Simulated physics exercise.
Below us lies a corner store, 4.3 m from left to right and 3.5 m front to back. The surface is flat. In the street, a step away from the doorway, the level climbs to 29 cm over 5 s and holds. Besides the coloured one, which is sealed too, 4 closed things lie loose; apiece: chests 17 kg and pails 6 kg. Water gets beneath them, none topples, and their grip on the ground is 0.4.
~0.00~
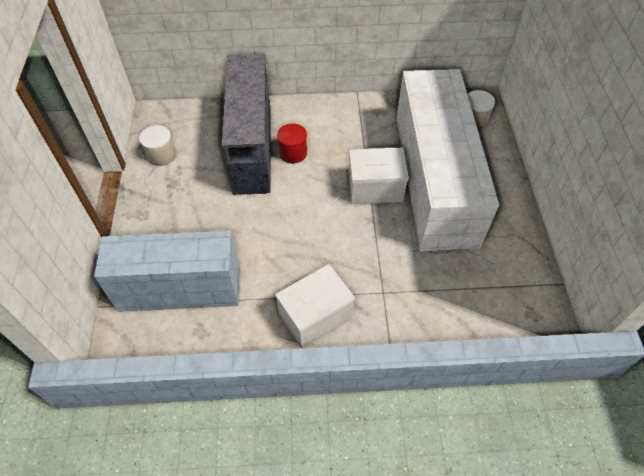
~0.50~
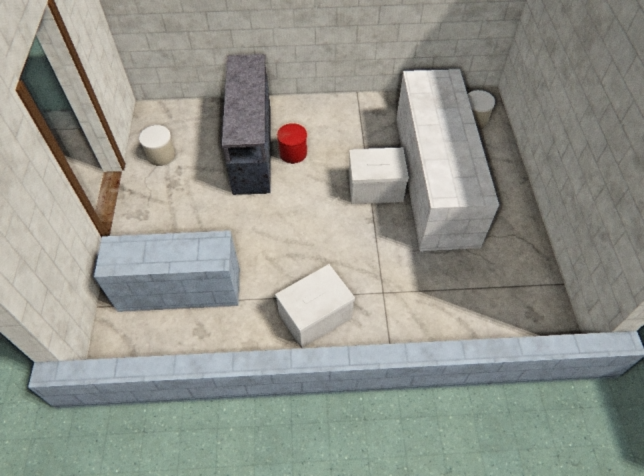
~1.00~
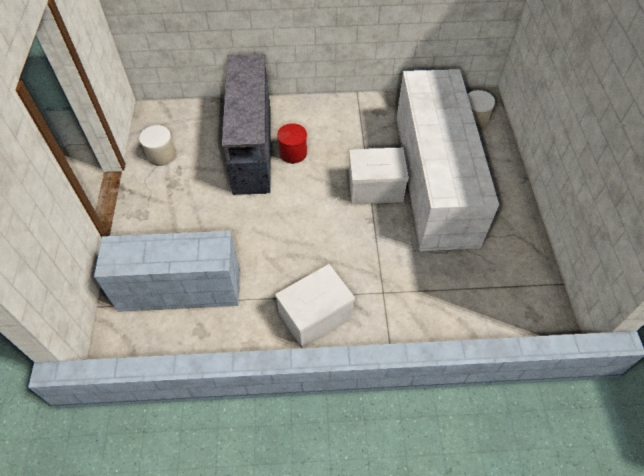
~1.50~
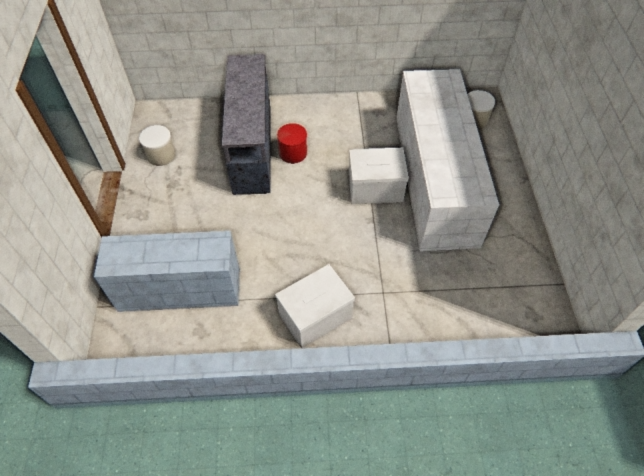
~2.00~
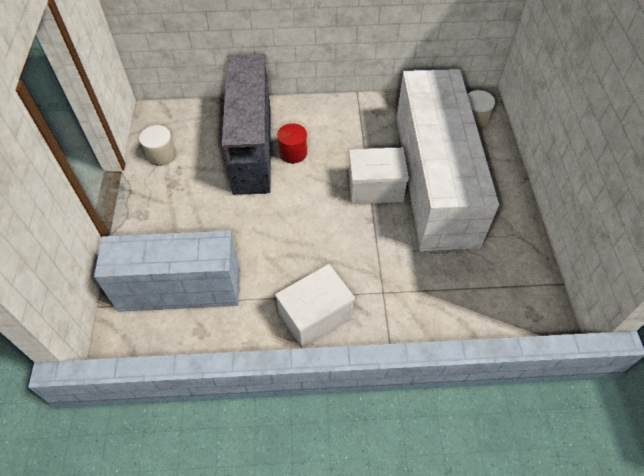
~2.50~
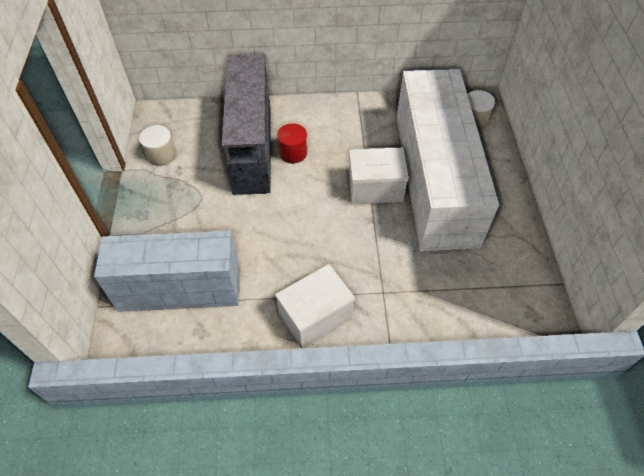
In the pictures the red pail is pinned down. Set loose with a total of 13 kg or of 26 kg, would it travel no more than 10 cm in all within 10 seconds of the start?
For it, the lower weight is enough.
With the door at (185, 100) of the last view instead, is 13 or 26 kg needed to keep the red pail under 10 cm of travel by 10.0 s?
Then the lower weight is enough.
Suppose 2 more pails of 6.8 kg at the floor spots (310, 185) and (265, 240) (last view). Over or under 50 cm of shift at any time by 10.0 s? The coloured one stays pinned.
In that order: Less, past it.
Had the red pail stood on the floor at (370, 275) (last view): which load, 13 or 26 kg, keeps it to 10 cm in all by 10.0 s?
Only the larger holds.
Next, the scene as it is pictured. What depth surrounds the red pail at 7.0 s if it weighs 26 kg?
About 1 cm.
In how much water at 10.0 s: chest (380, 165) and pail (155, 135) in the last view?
About 8 and 9 cm.
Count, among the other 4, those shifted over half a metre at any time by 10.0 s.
1 of them.
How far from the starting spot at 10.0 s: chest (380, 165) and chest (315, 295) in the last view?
In turn: 100 cm, 40 cm.
After 3.5 s the red pail would be 0 cm from its start with 13 kg and 0 cm from its start with 26 kg; 0 cm of water round it then.
After 4.5 s the red pail would be 0 cm from its start with 13 kg and 0 cm from its start with 26 kg; 0 cm of water round it then.
After 7.0 s the red pail would be 0 cm from its start with 13 kg and 0 cm from its start with 26 kg; 1 cm of water round it then.
After 10.0 s the red pail would be 3 cm from its start with 13 kg and 0 cm from its start with 26 kg; 6 cm of water round it then.
